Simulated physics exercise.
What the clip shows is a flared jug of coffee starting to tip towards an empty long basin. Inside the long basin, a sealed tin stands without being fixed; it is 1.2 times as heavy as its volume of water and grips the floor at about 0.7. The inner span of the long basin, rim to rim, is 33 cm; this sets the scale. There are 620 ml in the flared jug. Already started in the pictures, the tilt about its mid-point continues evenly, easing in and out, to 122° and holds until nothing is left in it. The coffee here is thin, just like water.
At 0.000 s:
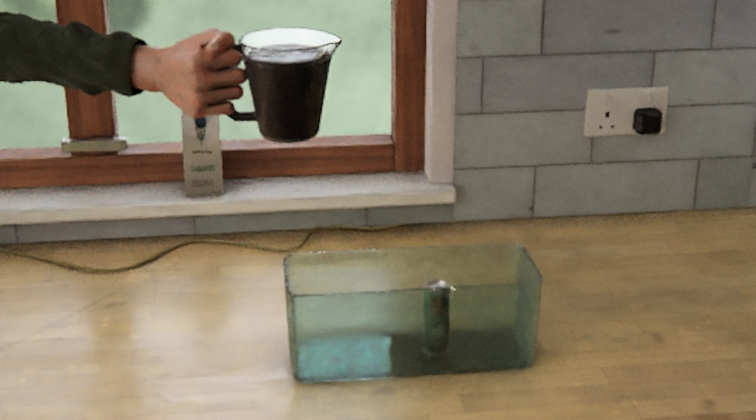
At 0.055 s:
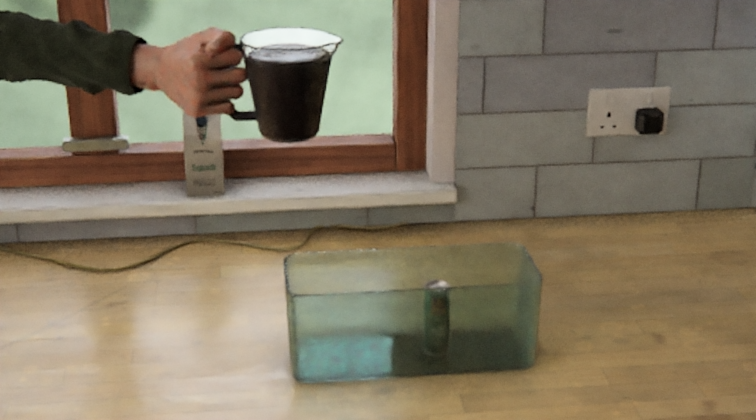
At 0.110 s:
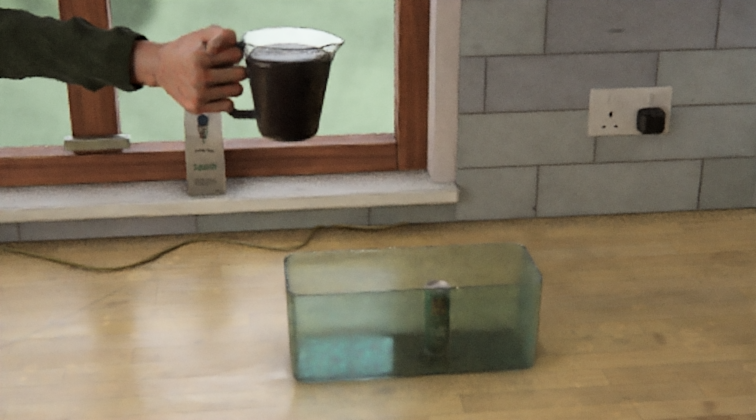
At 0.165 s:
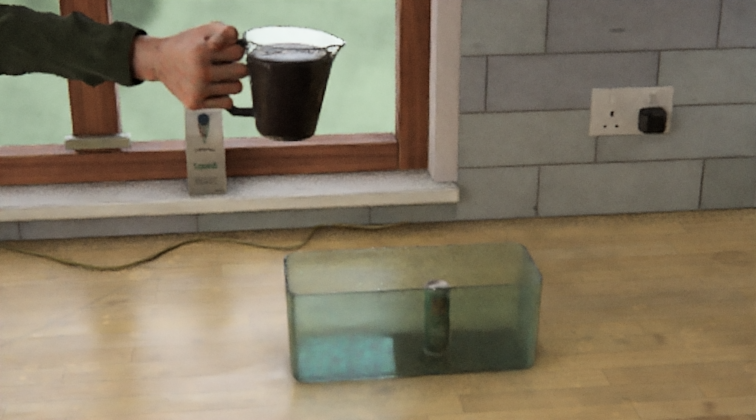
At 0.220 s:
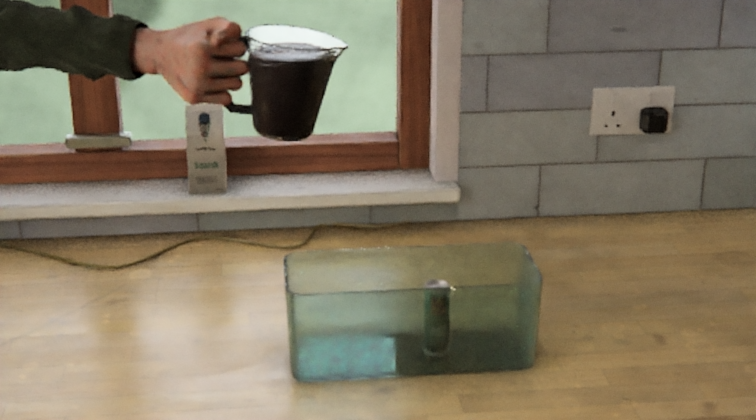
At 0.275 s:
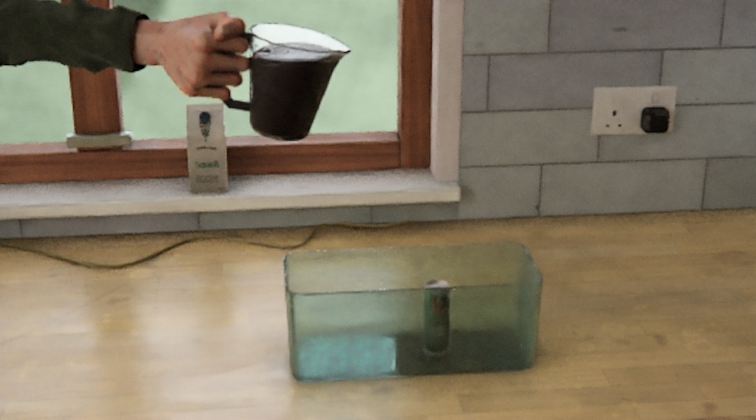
A hand tilts a flared jug of dark coffee slightly rightward above a long glass basin.
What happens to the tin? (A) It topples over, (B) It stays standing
A, it topples over.
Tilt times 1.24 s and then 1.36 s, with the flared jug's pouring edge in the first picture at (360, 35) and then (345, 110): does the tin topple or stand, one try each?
First it tips over; then it stays on its base.
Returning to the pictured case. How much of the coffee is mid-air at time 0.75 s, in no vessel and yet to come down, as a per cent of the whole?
About 26 per cent.
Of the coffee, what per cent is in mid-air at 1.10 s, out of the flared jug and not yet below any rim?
Estimated airborne part: Roughly 26 per cent.
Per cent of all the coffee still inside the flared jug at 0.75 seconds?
Some 68 % of it is still there.
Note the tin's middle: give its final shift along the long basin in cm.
Around 7.5 cm.
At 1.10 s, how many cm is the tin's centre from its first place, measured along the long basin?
The tin is about 2 cm from where it started.
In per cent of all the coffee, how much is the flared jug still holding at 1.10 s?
Roughly 7 per cent.
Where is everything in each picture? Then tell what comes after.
It leans 0°; its right rim is at (342, 39); the coffee meets the walls at (245, 54) and (330, 52); the long basin's rim runs from (286, 276) to (532, 263); the tin's top is at (437, 289), in the first picture.
It leans 0°; its right rim is at (343, 39); the coffee meets the walls at (246, 53) and (330, 51), in the second picture.
It leans 2°; its right rim is at (344, 40); the coffee meets the walls at (246, 53) and (331, 52), in the third picture.
It leans 4°; its right rim is at (346, 42); the coffee meets the walls at (247, 52) and (332, 52), in the fourth picture.
It leans 8°; its right rim is at (348, 45); the coffee meets the walls at (249, 52) and (336, 51), in the fifth picture.
It leans 12°; its right rim is at (351, 49); the coffee meets the walls at (252, 52) and (340, 52), in the sixth picture.
Then, 0.75 s in, the tilt is 71° and 69 per cent is still to pour; the tin stands where it began.
Then, 1.10 s in, the tilt is 111° and 7 per cent is still to pour; the tin stands 2 cm from where it began.
Then, 1.46 s in, the tilt is 122° and 0 per cent is still to pour; the tin lies on its side.
Then, 1.86 s in, the tilt is 122° and 0 per cent is still to pour; the tin lies on its side.
Finally, the tin lies on its side.
